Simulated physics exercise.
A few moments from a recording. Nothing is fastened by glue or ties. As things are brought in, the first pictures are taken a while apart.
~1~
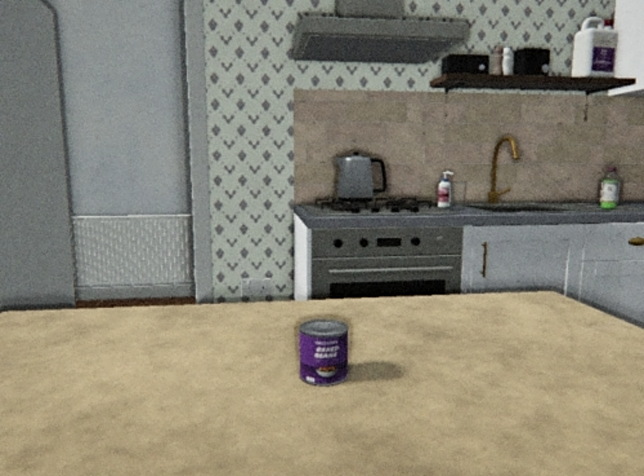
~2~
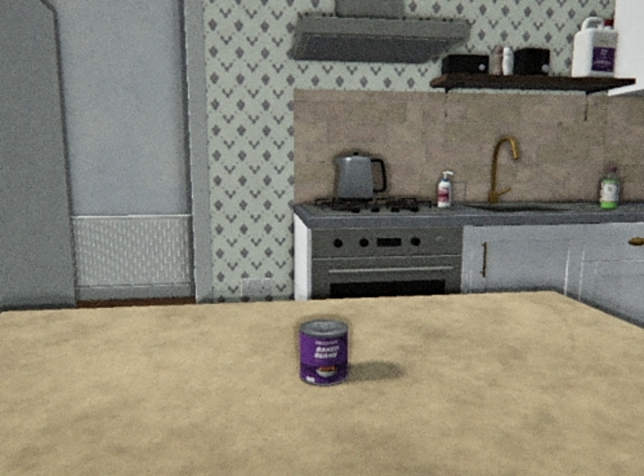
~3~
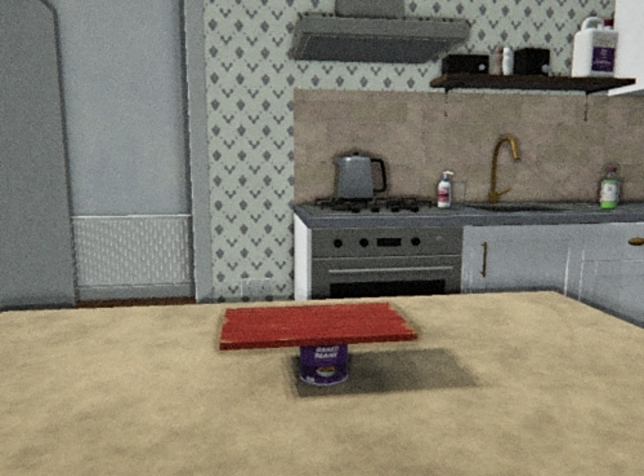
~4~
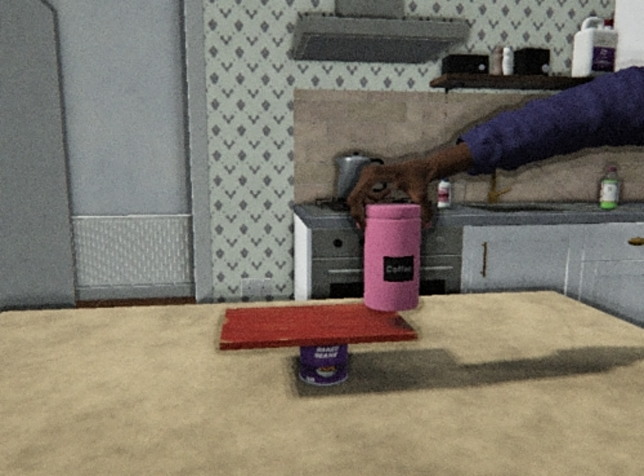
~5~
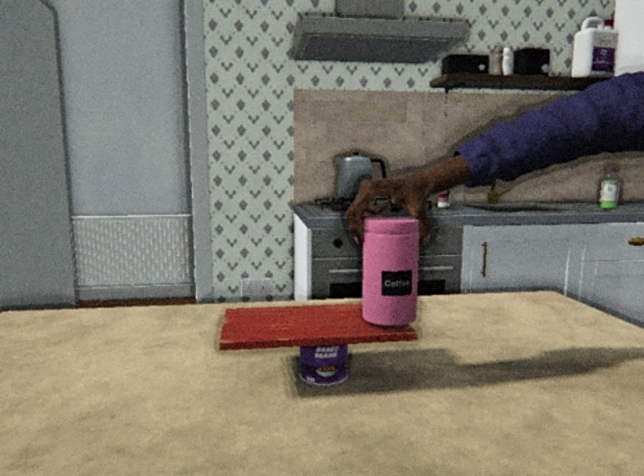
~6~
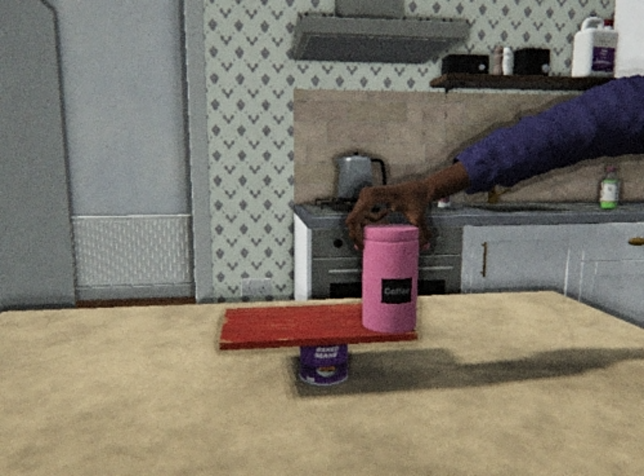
A kitchen with patterned wallpaper, a grey oven and a brass tap is seen by a still camera from across a pale tabletop. A small purple tin stands alone near the middle of the table, and then a flat red board lies across its top. A dark-sleeved arm reaches in from the right, lowers a pink coffee jar onto the board's right end, and keeps hold of its lid.
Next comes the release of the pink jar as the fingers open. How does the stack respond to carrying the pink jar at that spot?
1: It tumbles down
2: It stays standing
Answer: 1.
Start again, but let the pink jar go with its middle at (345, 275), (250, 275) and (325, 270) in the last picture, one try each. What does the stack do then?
The stack remains standing in the first case, tumbles down in the second, and remains standing in the third.
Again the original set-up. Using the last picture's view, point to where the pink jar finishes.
It finishes at about (564, 383).
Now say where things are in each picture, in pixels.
In the first picture, the last thing is not in view yet; purple tin (324, 351).
In the second picture, the last thing is not in view yet; purple tin (324, 351).
In the third picture, the last thing is not in view yet; purple tin (324, 351).
In the fourth picture, coming down; pink jar (392, 255); purple tin (324, 351).
In the fifth picture, coming down; pink jar (390, 269); purple tin (324, 351).
In the sixth picture, set down, still held; pink jar (390, 277); purple tin (324, 351).
Then, 0.40 s later than the last frame, pink jar now fallen; red board tilted by 34°.
Then, 0.60 s later than the last frame, red board tilted by 37°.
Then, 0.70 s later than the last frame, red board tilted by 25°.
Then, 1.00 s later than the last frame, red board now fallen.
When it is over, fallen, pink jar and red board; purple tin as before. End places, in pixels of the last picture, pink jar near (564, 383). The stack loses its balance.
